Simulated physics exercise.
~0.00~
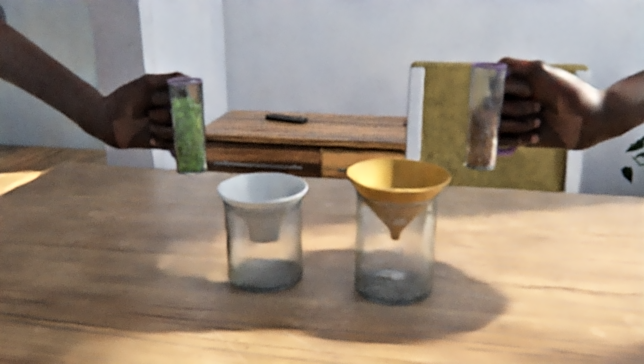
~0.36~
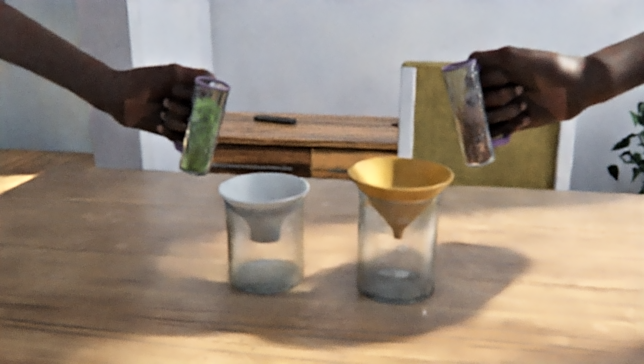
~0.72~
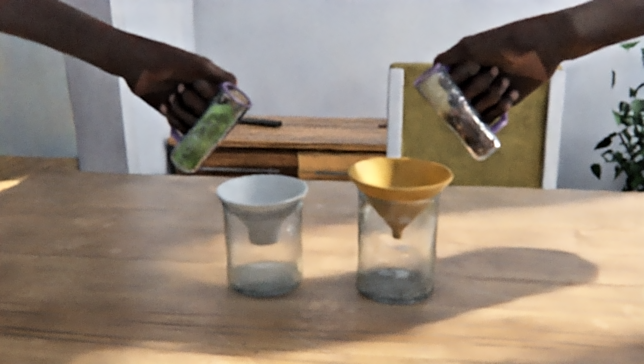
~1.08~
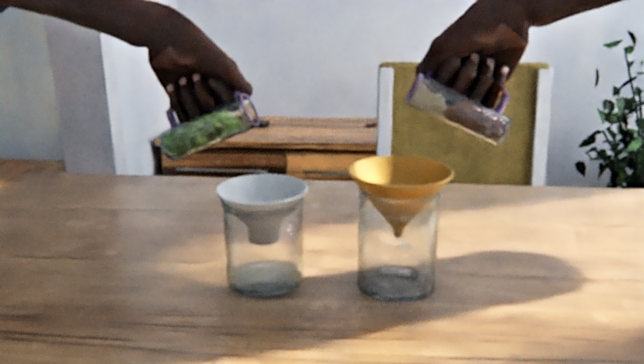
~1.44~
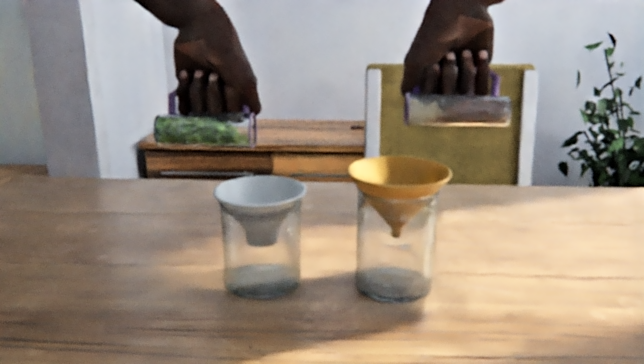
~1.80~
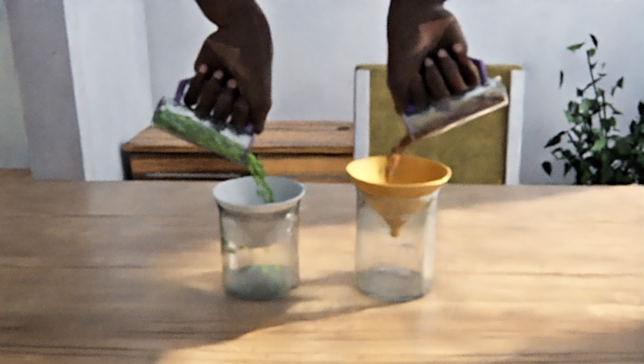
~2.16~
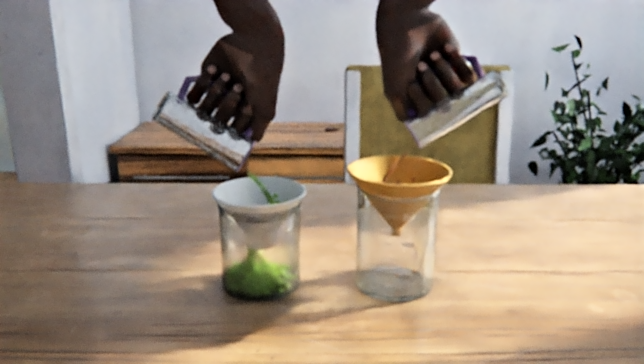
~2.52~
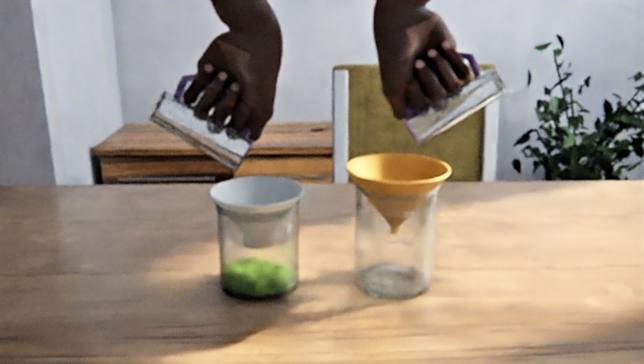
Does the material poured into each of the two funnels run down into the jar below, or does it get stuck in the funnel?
The green material in the left funnel runs clear into its jar, while the brownish material in the right funnel gets blocked and hardly any reaches the jar.
